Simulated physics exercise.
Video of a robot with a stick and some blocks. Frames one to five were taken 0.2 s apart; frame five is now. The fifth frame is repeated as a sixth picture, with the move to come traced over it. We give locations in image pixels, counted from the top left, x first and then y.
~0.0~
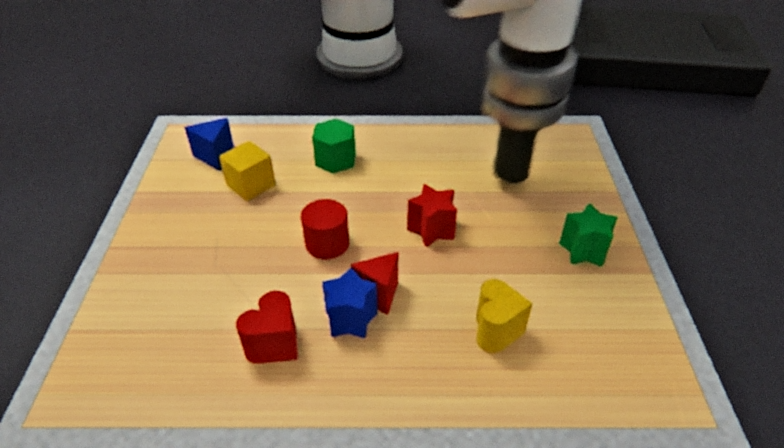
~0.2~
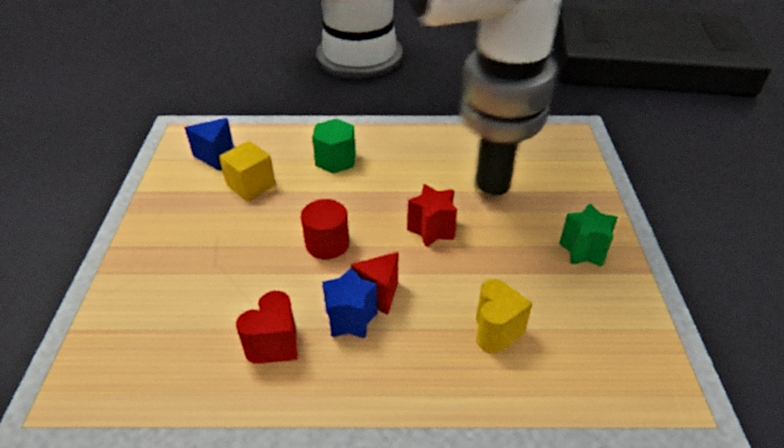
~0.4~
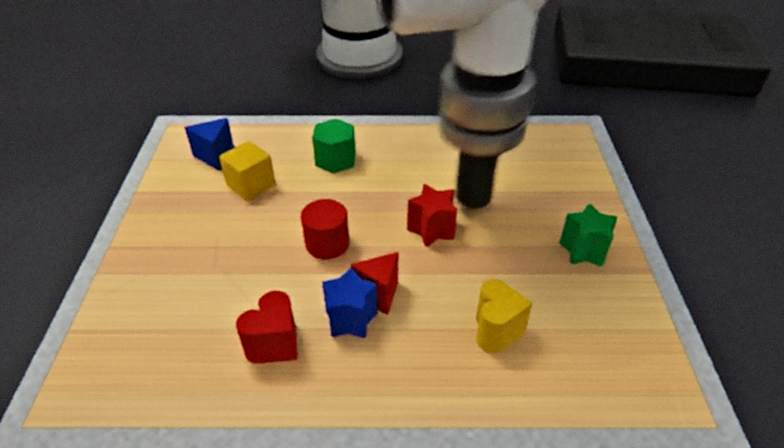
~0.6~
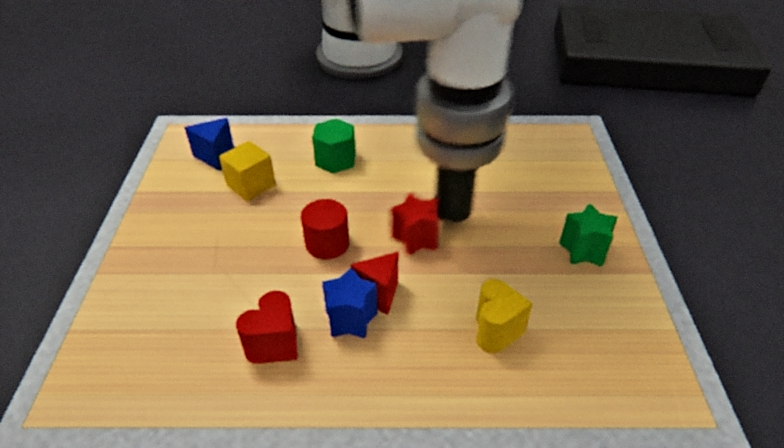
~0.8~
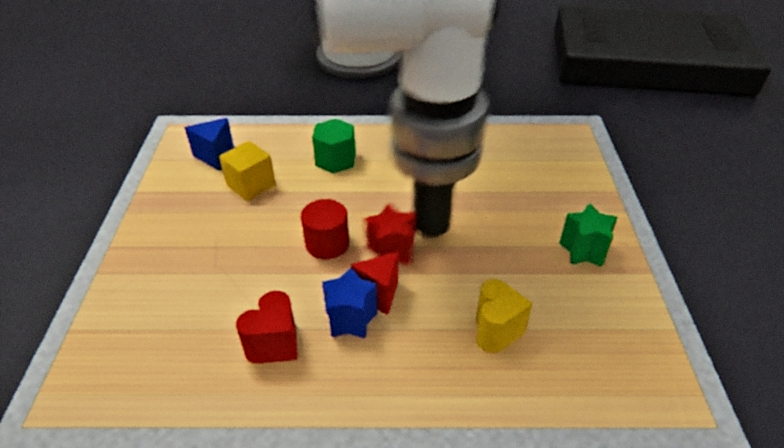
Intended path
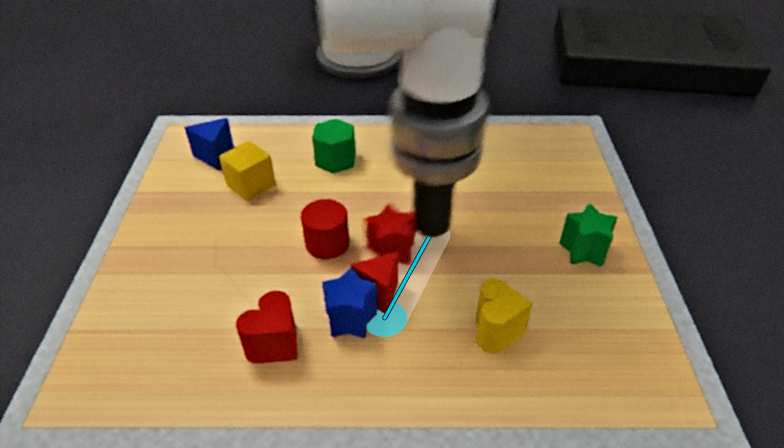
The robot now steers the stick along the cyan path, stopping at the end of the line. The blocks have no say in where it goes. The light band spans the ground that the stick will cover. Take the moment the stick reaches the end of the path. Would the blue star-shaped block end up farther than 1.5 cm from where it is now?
Final answer: Yes.
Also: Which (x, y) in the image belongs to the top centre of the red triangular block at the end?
I expect it at (339, 311).
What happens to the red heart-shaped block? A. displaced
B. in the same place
It's A.
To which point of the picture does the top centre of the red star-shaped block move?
At pixel (367, 240).
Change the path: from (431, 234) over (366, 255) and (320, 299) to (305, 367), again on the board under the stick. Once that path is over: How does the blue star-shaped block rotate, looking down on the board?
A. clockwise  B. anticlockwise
The answer is B.
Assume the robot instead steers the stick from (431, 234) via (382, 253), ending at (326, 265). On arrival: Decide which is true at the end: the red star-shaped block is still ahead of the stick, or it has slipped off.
The stick still drives it.
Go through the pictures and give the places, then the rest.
In the first frame, tip of the stick (511, 173), middles of tops, red heart-shaped block (268, 314), blue star-shaped block (348, 289), red triangular block (379, 266), red star-shaped block (434, 199).
In the second frame, stick (492, 184), nothing pushed.
In the third frame, stick (473, 197), nothing pushed.
In the fourth frame, stick (453, 210), red star-shaped block (417, 208).
In the fifth frame, stick (431, 223), red heart-shaped block (268, 314), blue star-shaped block (348, 289), red triangular block (379, 266), red star-shaped block (391, 221).
The line goes straight from (431, 234) to (385, 318).
What follows on the original path. One third of the way, stick (417, 250); red star-shaped block (372, 232), turned 50° clockwise.
Two thirds of the way, stick (401, 278); blue star-shaped block (328, 303); red triangular block (362, 284); red star-shaped block (367, 239), turned 95° clockwise.
At the end, stick (384, 307); red heart-shaped block (251, 319), turned 20° clockwise; blue star-shaped block (298, 323), turned 25° clockwise; red triangular block (339, 311), turned 25° clockwise; red star-shaped block (367, 240), turned 95° clockwise.
